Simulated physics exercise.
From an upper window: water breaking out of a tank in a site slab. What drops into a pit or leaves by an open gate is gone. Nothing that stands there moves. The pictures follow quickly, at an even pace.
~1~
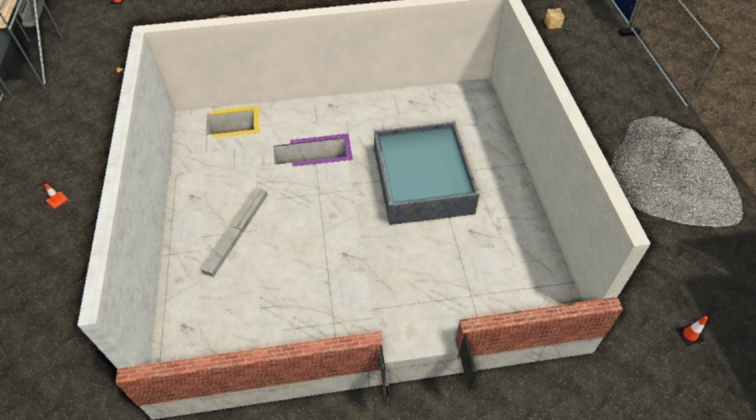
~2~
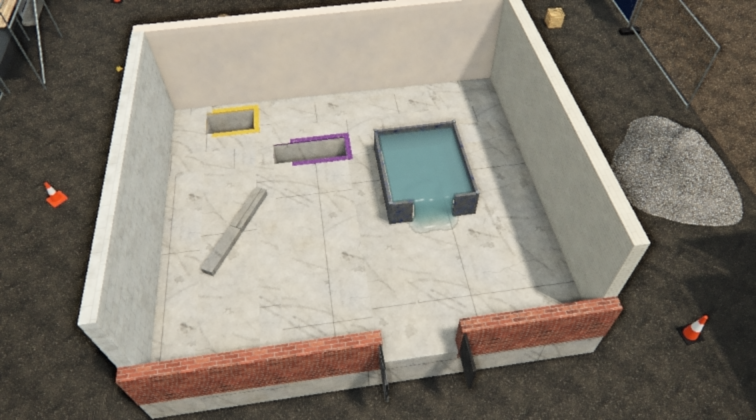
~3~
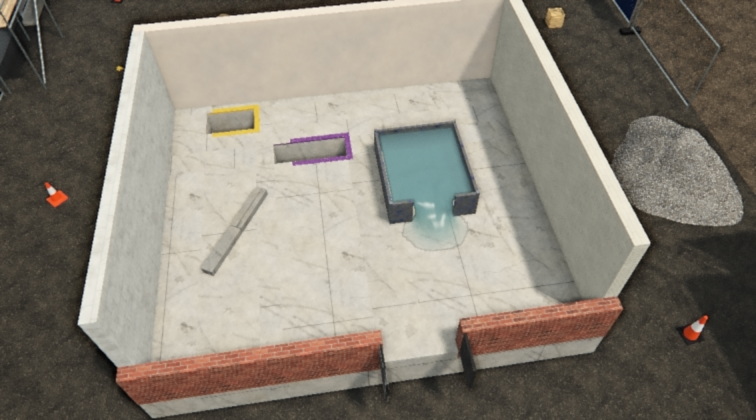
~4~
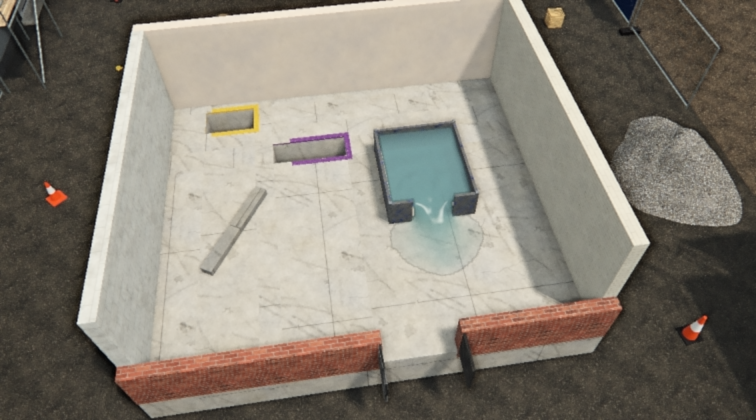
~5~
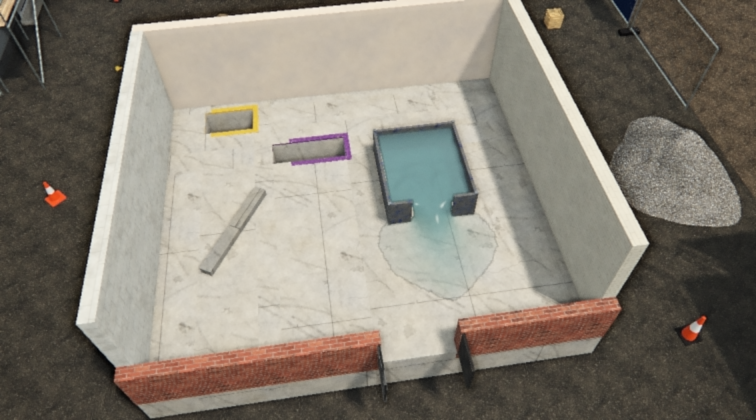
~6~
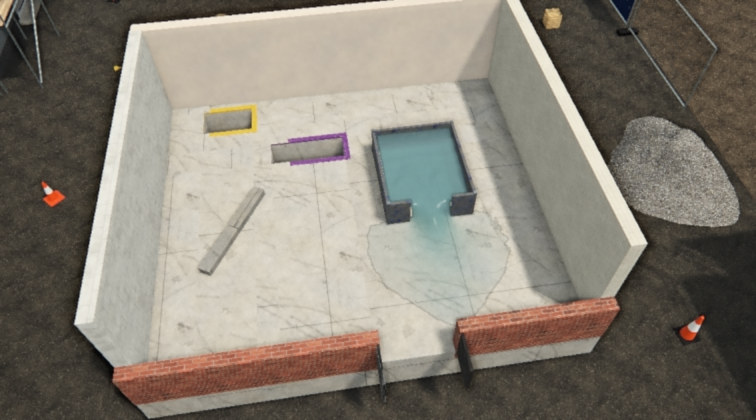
A walled concrete slab held a dark tank of still water, then a gap opened in the tank's front side and water poured out, spreading across the pale floor in a steadily widening puddle.
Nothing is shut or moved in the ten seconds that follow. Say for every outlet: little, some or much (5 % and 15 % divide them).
In the end: The gate takes above 15 %; the yellow pit takes not even 5 %; the purple pit takes not even 5 %.
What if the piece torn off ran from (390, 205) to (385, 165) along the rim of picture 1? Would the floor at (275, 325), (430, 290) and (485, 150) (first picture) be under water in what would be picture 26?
In turn: Covered, not flooded, no water.
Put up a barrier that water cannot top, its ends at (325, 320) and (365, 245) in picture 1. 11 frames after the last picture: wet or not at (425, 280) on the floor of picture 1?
Answer: Flooded.
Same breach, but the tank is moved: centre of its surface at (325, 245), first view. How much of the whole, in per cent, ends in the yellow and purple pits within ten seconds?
Roughly, in per cent: Yellow 6, purple 2.
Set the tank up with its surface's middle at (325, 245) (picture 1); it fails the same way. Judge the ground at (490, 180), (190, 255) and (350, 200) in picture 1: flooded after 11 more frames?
In turn: Not flooded, not flooded, not flooded.
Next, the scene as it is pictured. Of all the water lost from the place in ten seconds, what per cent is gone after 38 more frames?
Near 75 in a hundred.
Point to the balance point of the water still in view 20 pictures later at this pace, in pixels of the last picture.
Close to (443, 229).
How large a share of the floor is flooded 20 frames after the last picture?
About 25 per cent.
A moment on, water covers 20 % of the floor; the gate 1 %, the yellow pit 0 %, the purple pit 0 %.
Next, water covers 20 % of the floor; the gate 6 %, the yellow pit 0 %, the purple pit 0 %.
Then, water covers 25 % of the floor; the gate 13 %, the yellow pit 0 %, the purple pit 0 %.
Later, water covers 45 % of the floor; the gate 21 %, the yellow pit 0 %, the purple pit 0 %.
In the end, water covers 55 % of the floor; the gate 28 %, the yellow pit 0 %, the purple pit 0 %.
